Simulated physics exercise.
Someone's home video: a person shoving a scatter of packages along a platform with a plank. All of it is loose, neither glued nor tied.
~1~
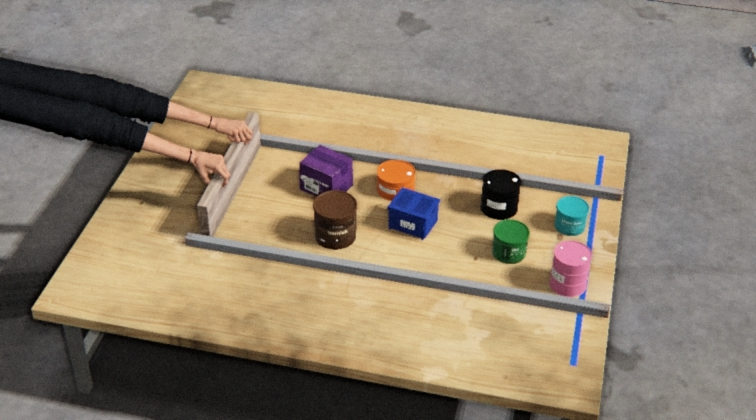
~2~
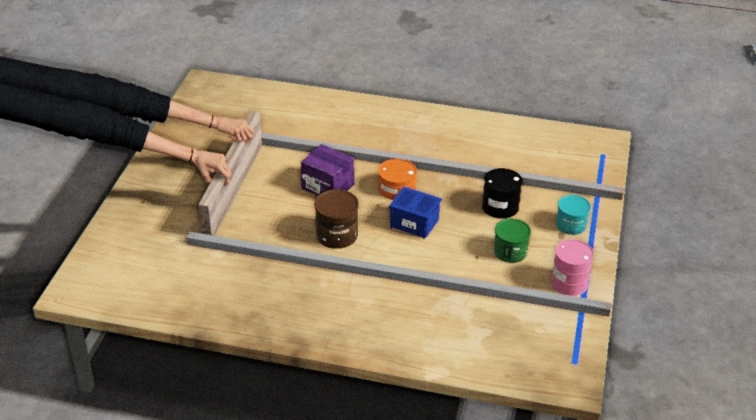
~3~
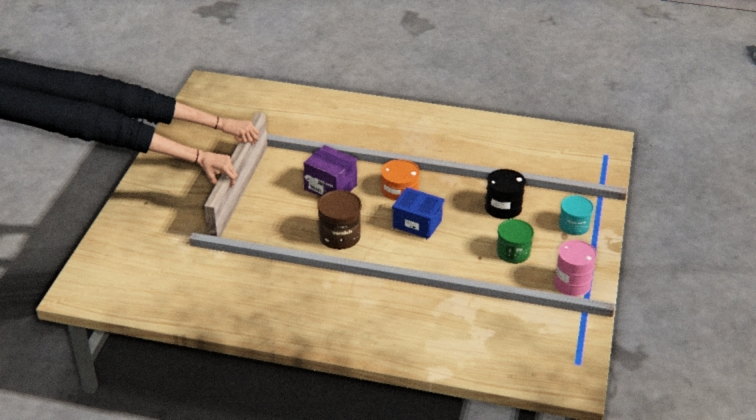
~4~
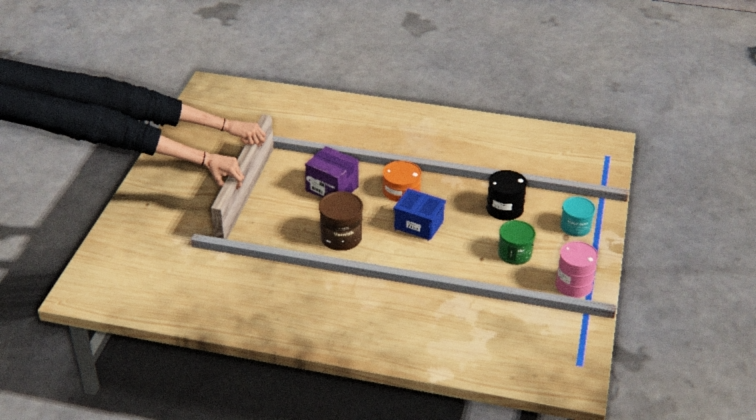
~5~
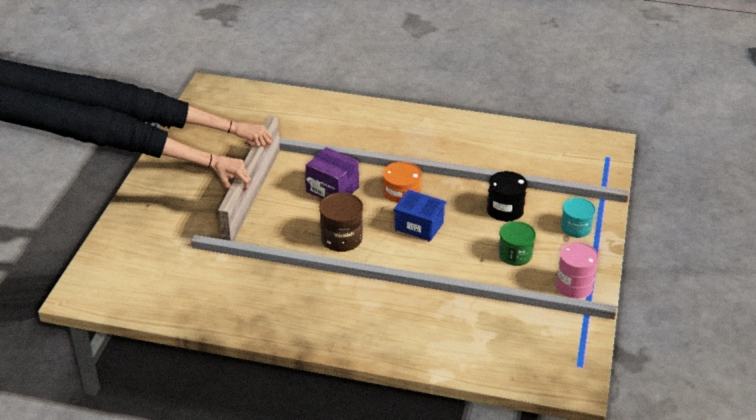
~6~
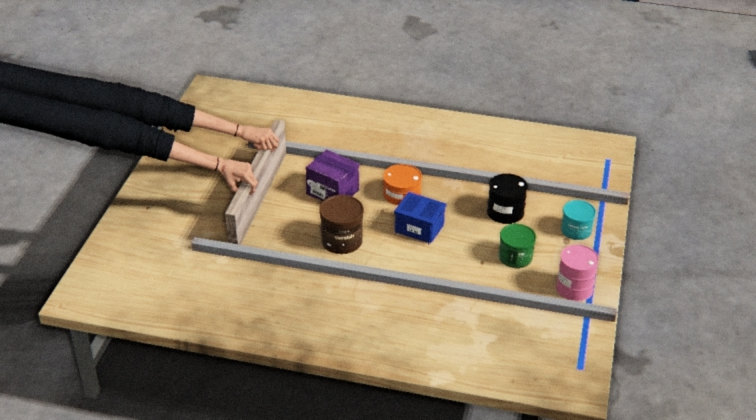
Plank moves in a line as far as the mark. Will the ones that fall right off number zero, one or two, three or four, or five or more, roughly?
They will number five or more.
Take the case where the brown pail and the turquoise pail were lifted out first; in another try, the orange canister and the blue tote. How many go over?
Falls come to 2 the first time and 3 the other time.
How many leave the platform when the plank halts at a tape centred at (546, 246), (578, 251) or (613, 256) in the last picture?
Try by try, 2, 5 and 8.
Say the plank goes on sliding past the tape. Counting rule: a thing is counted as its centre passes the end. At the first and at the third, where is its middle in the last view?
At (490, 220) for the first, at (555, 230) for the third.
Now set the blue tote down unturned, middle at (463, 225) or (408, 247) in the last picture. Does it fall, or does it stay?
Well, it remains the first time and tips off the second time.
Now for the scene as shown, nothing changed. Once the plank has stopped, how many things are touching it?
The answer is 3.
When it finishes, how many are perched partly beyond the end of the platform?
The overhang total is 3.
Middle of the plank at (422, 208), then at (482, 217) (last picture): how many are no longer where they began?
So 5, and at the other place 7.
A little later, none off yet; pink canister at rest near (577, 273); turquoise pail at rest near (578, 220); green pail at rest near (517, 246).
Next, none off yet; pink canister at rest near (577, 273); turquoise pail shifted about its own width near (613, 230); green pail shifted a little near (530, 250).
When it is over, the number that fall off is five or more; down, orange canister, black canister, green pail, turquoise pail and pink canister.
